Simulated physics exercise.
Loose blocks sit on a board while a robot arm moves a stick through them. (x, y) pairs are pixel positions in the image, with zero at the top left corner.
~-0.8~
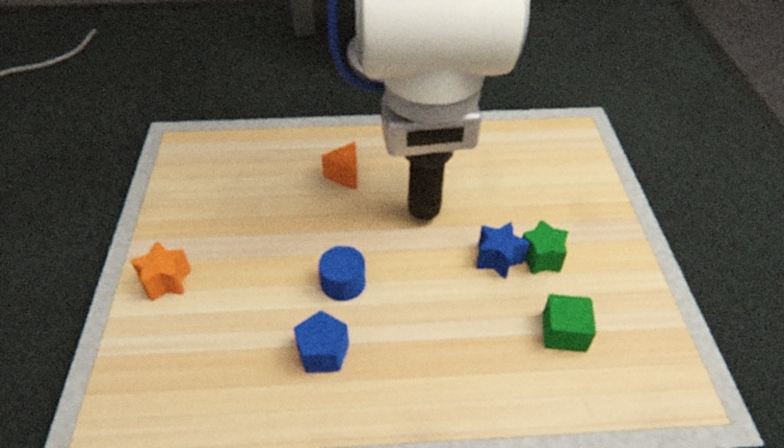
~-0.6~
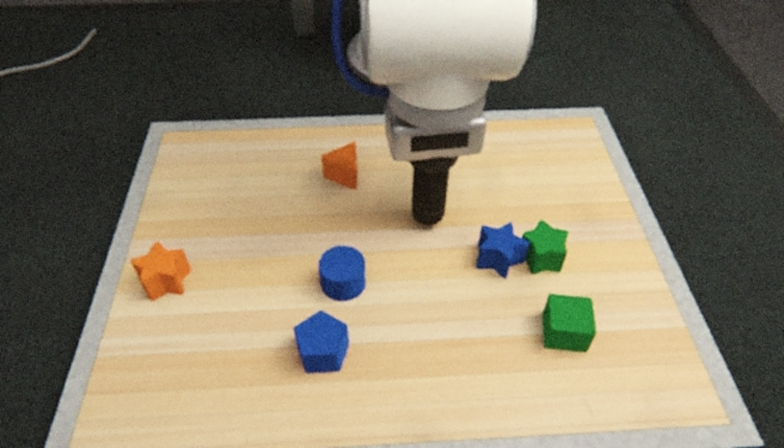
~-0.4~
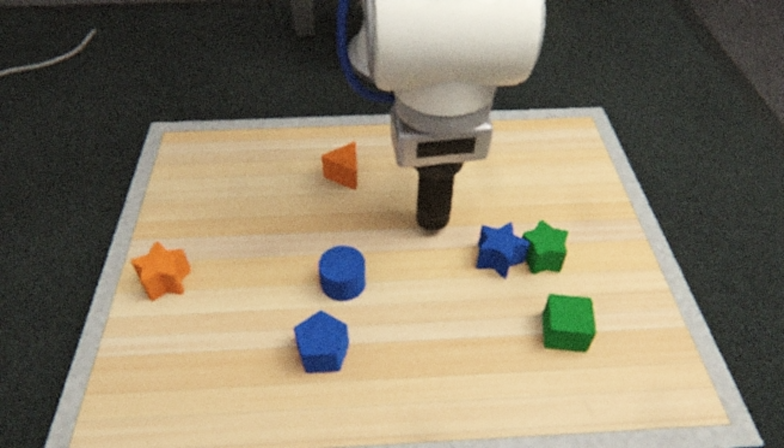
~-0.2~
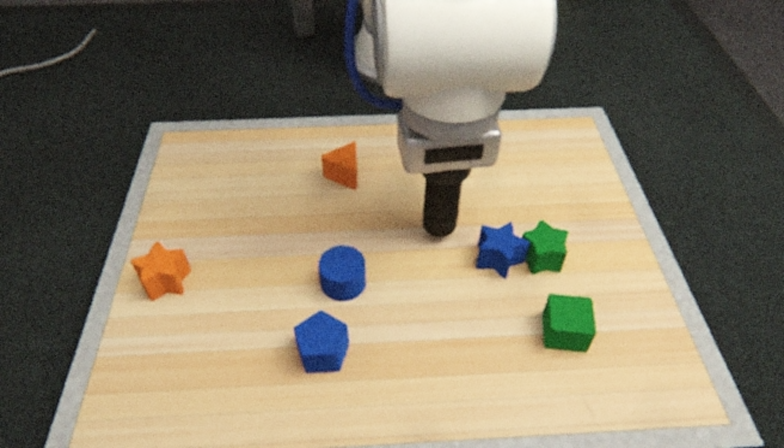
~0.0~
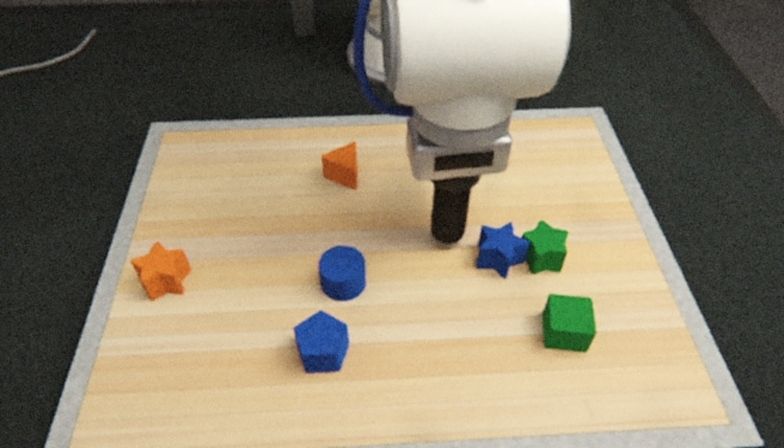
A white robot arm holding a black stick reaches over a pale wooden board on a dark surface, seen from above at a fixed angle. An orange triangular block and star sit toward the left, a blue cylinder and pentagon near the middle, and touching blue and green stars above a green cube at right. The stick slides slightly right and toward the viewer, nearing the blue star, while every block stays still.
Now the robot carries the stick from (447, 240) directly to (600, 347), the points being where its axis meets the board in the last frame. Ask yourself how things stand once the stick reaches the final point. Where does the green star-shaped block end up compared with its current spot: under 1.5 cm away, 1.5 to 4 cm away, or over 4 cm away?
The answer here is from 1.5 to 4 cm.
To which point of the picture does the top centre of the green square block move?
At pixel (631, 373).
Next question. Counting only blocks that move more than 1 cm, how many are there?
Three or more shift.
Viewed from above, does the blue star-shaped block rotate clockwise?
Going by the path, no.
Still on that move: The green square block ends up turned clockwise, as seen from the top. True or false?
That statement is accurate.
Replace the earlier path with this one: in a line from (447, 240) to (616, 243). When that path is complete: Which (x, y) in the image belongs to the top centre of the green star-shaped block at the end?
It is going to be at (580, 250).
The first path, step by step. One third of the way, stick at (495, 264); blue star-shaped block at (534, 253); green star-shaped block at (566, 240), turned 35° anticlockwise.
Two thirds of the way, stick at (547, 300); blue star-shaped block at (574, 268), turned 50° anticlockwise; green star-shaped block at (581, 239), turned 70° anticlockwise; green square block at (586, 324).
At the end, stick at (604, 340); blue star-shaped block at (579, 271), turned 70° anticlockwise; green star-shaped block at (581, 239), turned 70° anticlockwise; green square block at (631, 373), turned 40° clockwise.
